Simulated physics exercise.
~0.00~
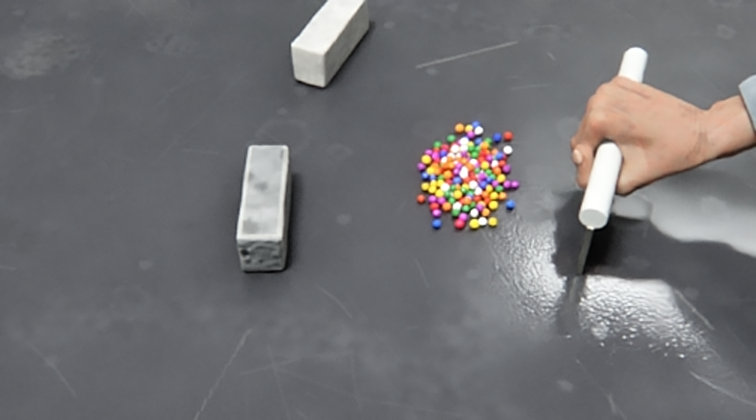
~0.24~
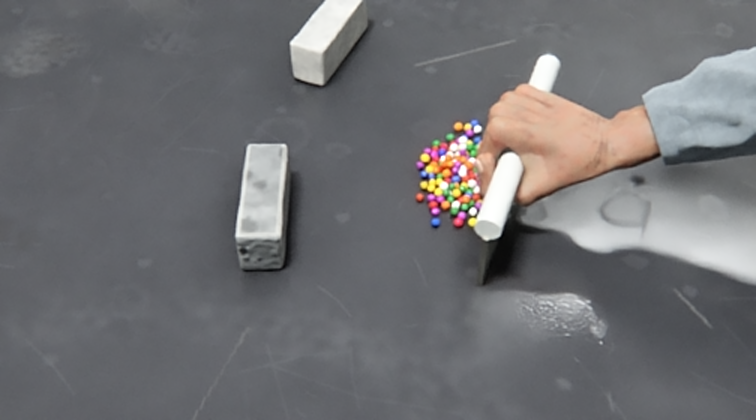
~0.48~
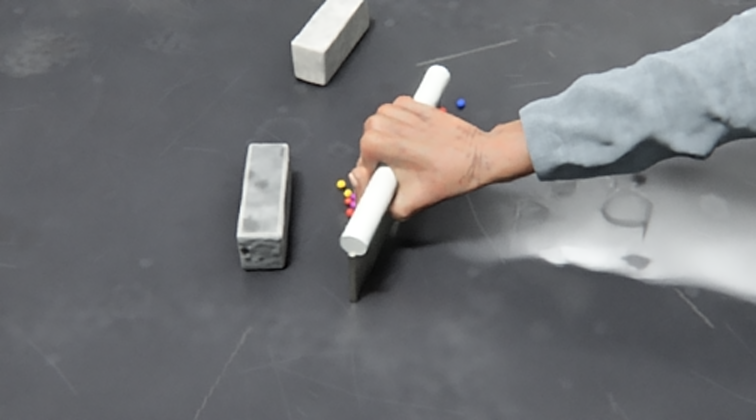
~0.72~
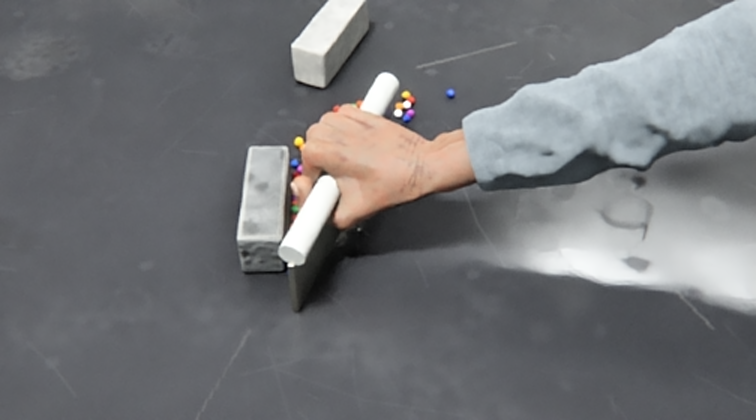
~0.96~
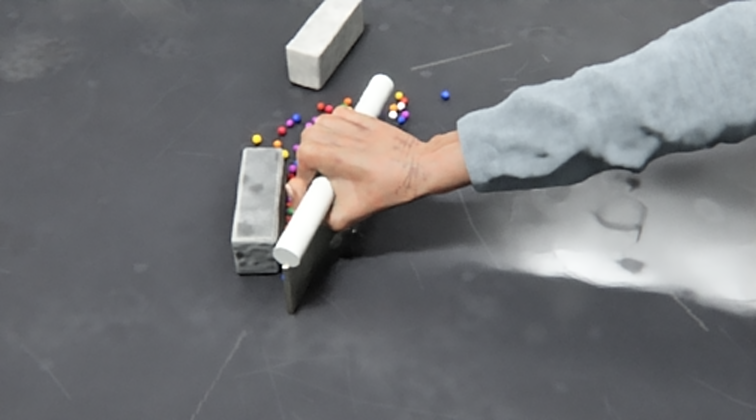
On a scratched dark surface, two pale grey blocks stand apart on the left, while a heap of small multicoloured beads lies to their right. A hand gripping a scraper by its thick white handle starts beside a wet-looking patch and sweeps the blade left. It reaches the heap and pushes the beads along, the sleeved forearm following, until a few stray out behind the far end of the blade. The scraper halts close against the nearer block. The beads bunch and spread in front of the blocks, with hardly any getting into the gap between them.
